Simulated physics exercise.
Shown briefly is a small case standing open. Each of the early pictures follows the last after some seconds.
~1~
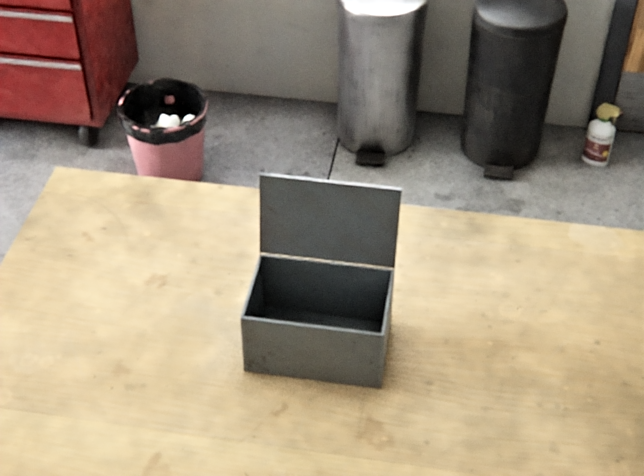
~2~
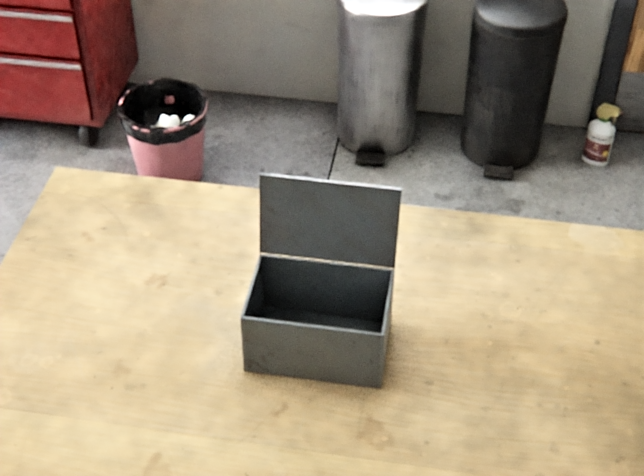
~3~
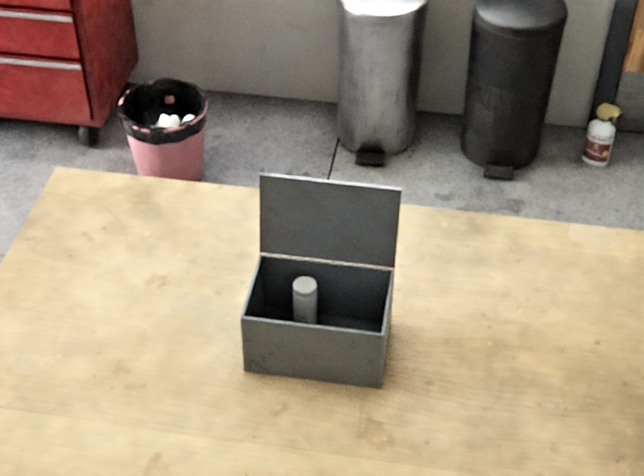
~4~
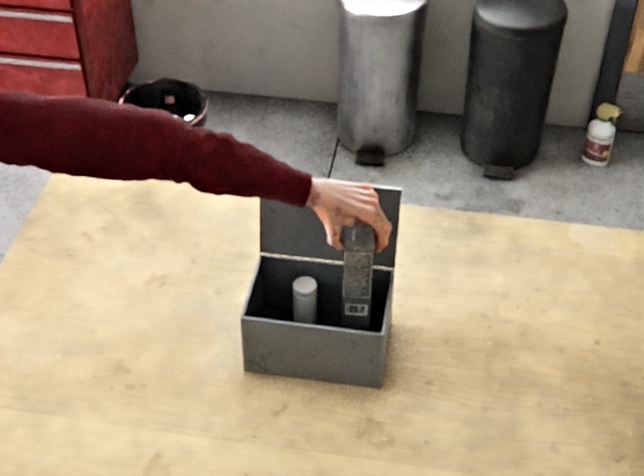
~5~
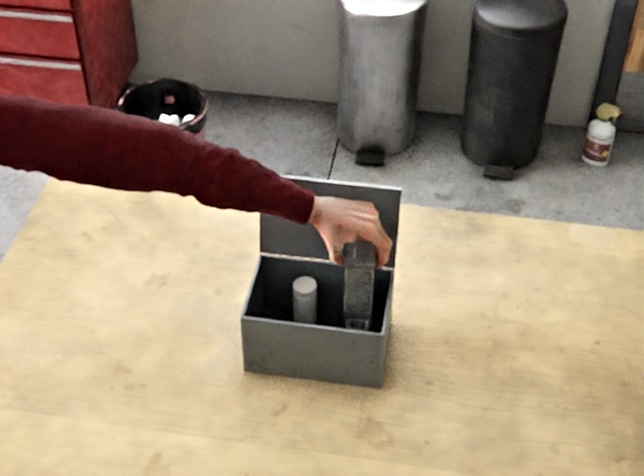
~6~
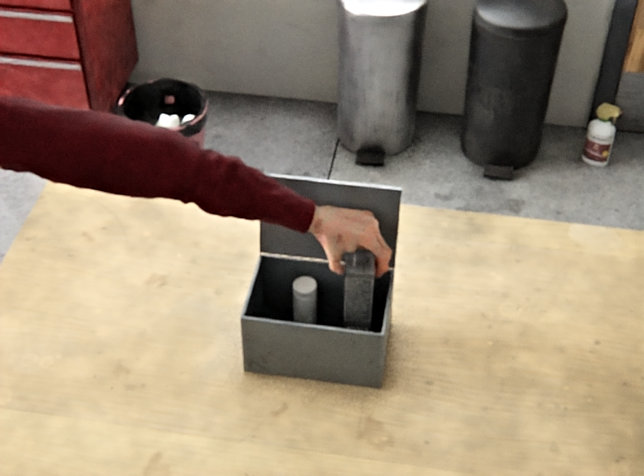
A small open case gains a pale cylinder, then a hand lowers a grey carton inside.
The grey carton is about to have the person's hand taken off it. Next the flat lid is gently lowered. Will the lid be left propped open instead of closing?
In the end, the box is left open.
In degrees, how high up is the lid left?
Near 30° up from the rim.
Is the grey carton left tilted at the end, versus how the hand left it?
Well, the grey carton ends up skewed.
Then, 1.20 s later than the last frame, lid starting down.
Then, 1.60 s later than the last frame, lid 63° above the rim; grey carton tilted by 5° near (358, 303).
Then, 2.00 s later than the last frame, lid 35° above the rim; grey carton tilted by 24° near (358, 315).
When it is over, lid 30° above the rim; moved from the start, grey carton; white shaker as before. End places, in pixels of the last picture, grey carton near (359, 319).
